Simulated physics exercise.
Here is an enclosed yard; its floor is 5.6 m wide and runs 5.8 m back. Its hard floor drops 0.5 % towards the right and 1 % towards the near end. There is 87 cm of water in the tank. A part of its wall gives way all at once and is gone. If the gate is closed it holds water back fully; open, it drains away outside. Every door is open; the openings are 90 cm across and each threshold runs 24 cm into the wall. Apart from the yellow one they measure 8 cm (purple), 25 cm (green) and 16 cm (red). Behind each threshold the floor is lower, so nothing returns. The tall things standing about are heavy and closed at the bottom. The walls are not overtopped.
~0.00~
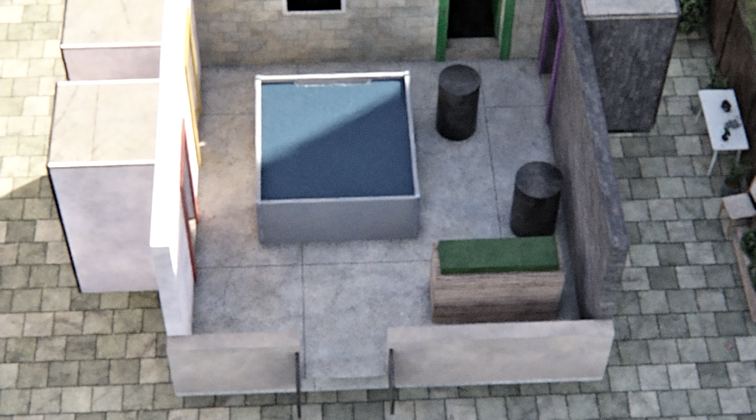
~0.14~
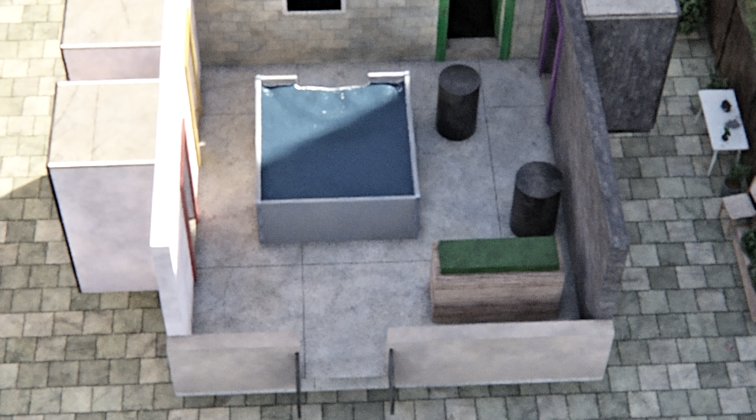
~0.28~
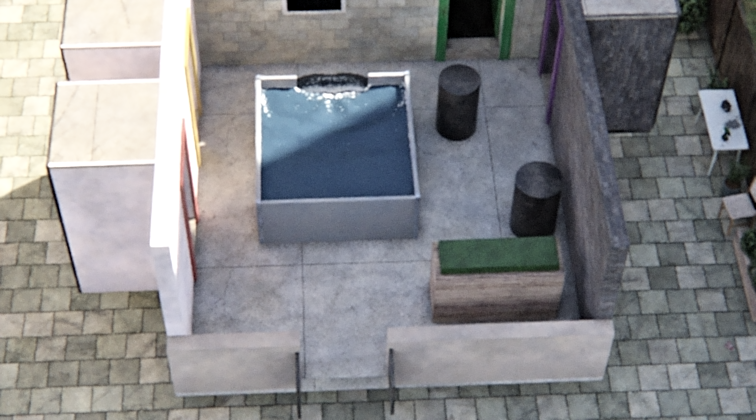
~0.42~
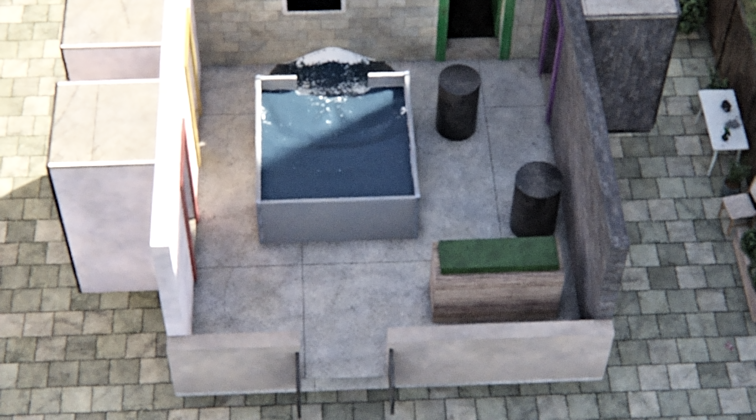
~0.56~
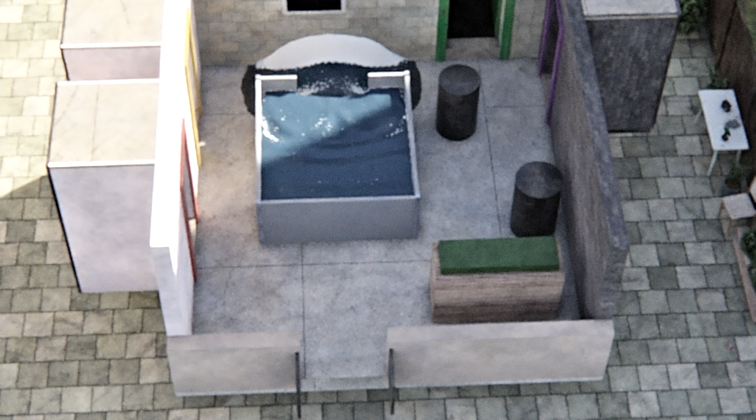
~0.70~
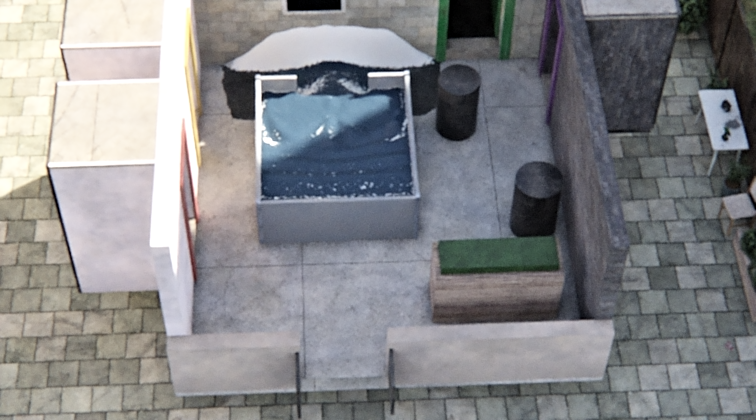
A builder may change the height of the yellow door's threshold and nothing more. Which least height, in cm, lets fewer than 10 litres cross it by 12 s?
About 20 cm.
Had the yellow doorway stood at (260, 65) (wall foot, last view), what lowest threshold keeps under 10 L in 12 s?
Roughly 34 cm.
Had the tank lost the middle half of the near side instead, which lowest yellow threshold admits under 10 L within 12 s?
Some 7.0 cm.
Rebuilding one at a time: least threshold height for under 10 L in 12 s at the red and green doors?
Roughly 10.0 cm at red and 9.5 cm at green.
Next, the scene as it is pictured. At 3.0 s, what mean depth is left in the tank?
Roughly 46 cm on average.
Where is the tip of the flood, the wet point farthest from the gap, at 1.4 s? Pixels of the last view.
Near (538, 58).
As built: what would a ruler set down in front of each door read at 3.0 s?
Depths in cm: Yellow 21, purple 31, green 10, red 6.
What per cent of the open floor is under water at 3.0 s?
About 60 per cent.
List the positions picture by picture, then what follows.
In the first picture, the tank at (335, 139) is whole and still, 87 cm deep; the yellow door at (193, 95) is dry.
In the second picture, water pours out on the far side and has run 0.4 m, to a hidden place; about 13 cm deep outside, 87 cm at the back.
In the third picture, the gap is on the far side, the front 0.9 m out at (315, 77); the back of the tank holds 87 cm.
In the fourth picture, the gap is on the far side, the front 1.2 m out at (285, 65); the back of the tank holds 87 cm.
In the fifth picture, the front is at (253, 66), 1.4 m from the gap on the far side; 2.9 m2 of floor is wet, 86 cm left at the back.
In the sixth picture, water pours out on the far side and has run 1.6 m, to (227, 66); about 9 cm deep outside, 80 cm at the back; 0.9 m in a straight line remain to the yellow door at (193, 95).
After 1.4 s water covers 25 % of the floor, deepest (62 cm) near (333, 72); 9 cm at the yellow door, 0 litres in over its 18 cm threshold.
After 3.0 s water covers 60 % of the floor, deepest (42 cm) near (212, 67); 21 cm at the yellow door, 9 litres in over its 18 cm threshold.
After 12.0 s water covers 100 % of the floor, deepest (20 cm) near (573, 354); 7 cm at the yellow door, 17 litres in over its 18 cm threshold.
At the yellow door as built, the water arrived by 1.4 s and peaked near 22 cm at 2.2 s.
Run again over the same 12 s with other heights there, 24 litres in over 16.5 cm, 5 litres over 22 cm. The limit of 10 litres is kept from about 20 cm up.
